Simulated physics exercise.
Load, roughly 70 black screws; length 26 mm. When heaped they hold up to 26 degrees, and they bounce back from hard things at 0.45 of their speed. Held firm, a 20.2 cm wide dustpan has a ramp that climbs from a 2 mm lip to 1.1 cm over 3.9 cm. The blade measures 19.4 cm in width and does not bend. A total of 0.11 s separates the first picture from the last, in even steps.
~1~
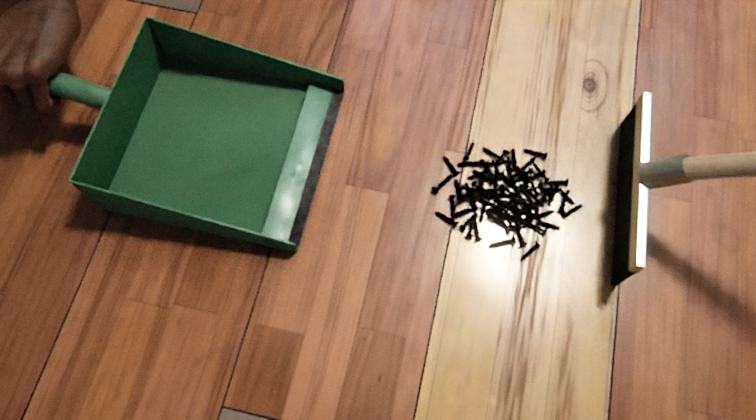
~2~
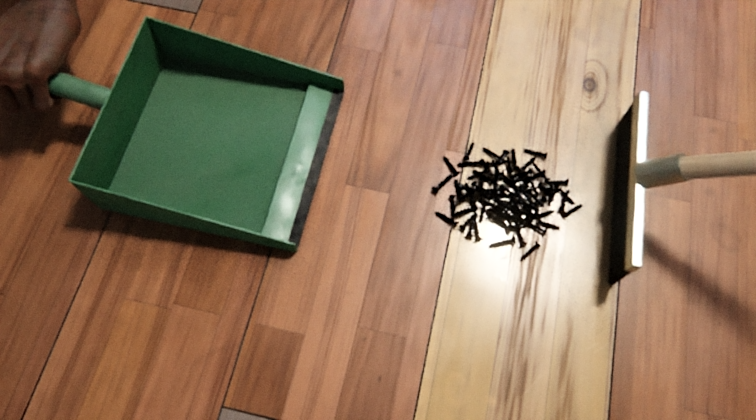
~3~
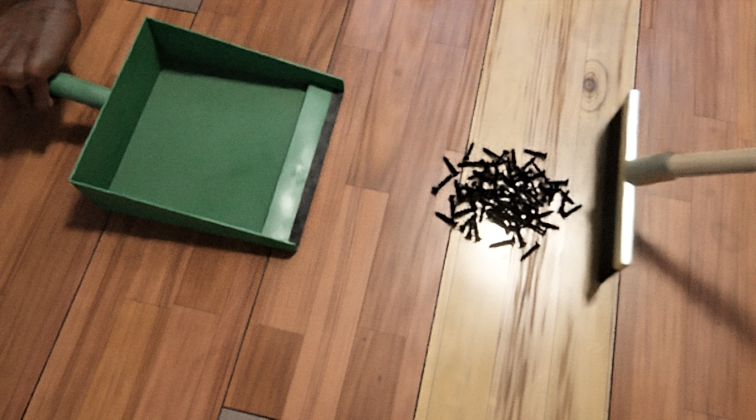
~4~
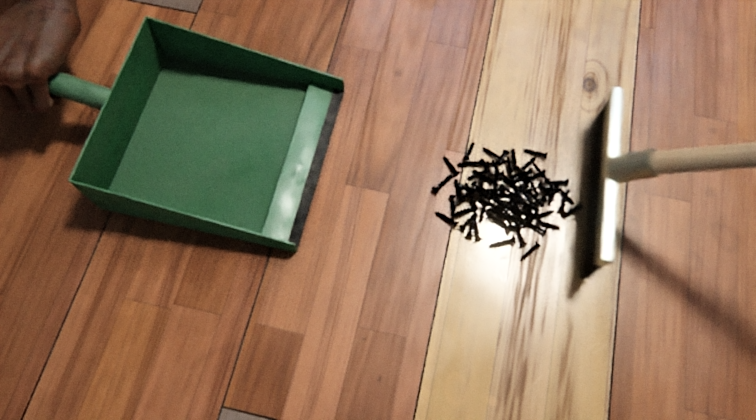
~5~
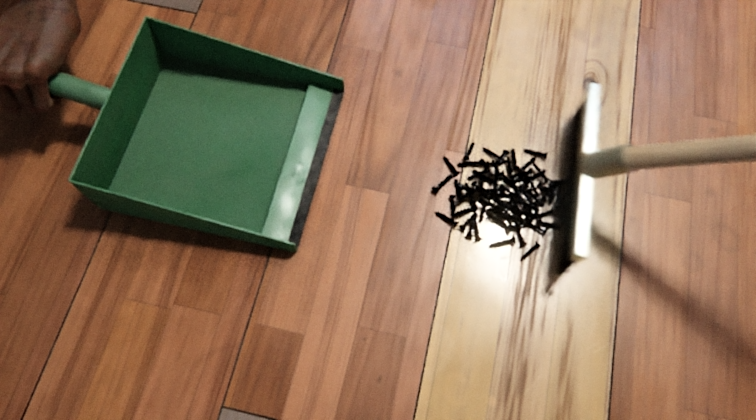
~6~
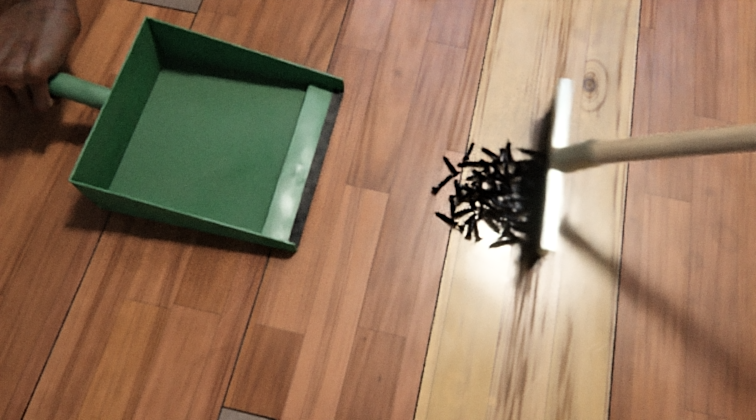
A hand holding a green dustpan still on a wooden floor while a broom slides left into a pile of black screws.
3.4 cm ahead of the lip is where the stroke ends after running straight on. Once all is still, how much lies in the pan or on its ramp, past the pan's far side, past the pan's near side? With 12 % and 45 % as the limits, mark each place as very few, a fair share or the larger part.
My call: Pan: The larger part; far side: Very few; near side: Very few.
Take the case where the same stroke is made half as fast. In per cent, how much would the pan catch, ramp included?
It would be around 20 per cent.
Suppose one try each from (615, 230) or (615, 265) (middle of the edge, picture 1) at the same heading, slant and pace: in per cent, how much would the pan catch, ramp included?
Estimates: 65 percent and 55 percent.
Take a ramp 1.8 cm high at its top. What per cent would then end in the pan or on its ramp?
In that case roughly 60 percent.
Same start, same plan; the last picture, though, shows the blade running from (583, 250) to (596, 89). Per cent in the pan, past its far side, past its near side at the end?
Split: Pan = 30, far = 5, near = 5.
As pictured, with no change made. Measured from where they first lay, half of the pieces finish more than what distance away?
It works out to roughly 28 cm.
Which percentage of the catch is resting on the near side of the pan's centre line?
Roughly 60 percent.
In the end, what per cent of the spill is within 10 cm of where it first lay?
That share is some 0 percent.
Then, 0.09 s after the last picture, middle of the blade 11 cm from the lip; 0 % over the lip, far side 5 %, near side 0 %.
Then, 0.15 s after the last picture, middle of the blade 5 cm from the lip; 5 % over the lip, far side 5 %, near side 5 %.
Then, 0.34 s after the last picture, middle of the blade 4 cm from the lip; 70 % over the lip, far side 5 %, near side 5 %.
In the end, pan 65 %, far side 5 %, near side 5 %, in front of the lip or behind the blade 25 %.
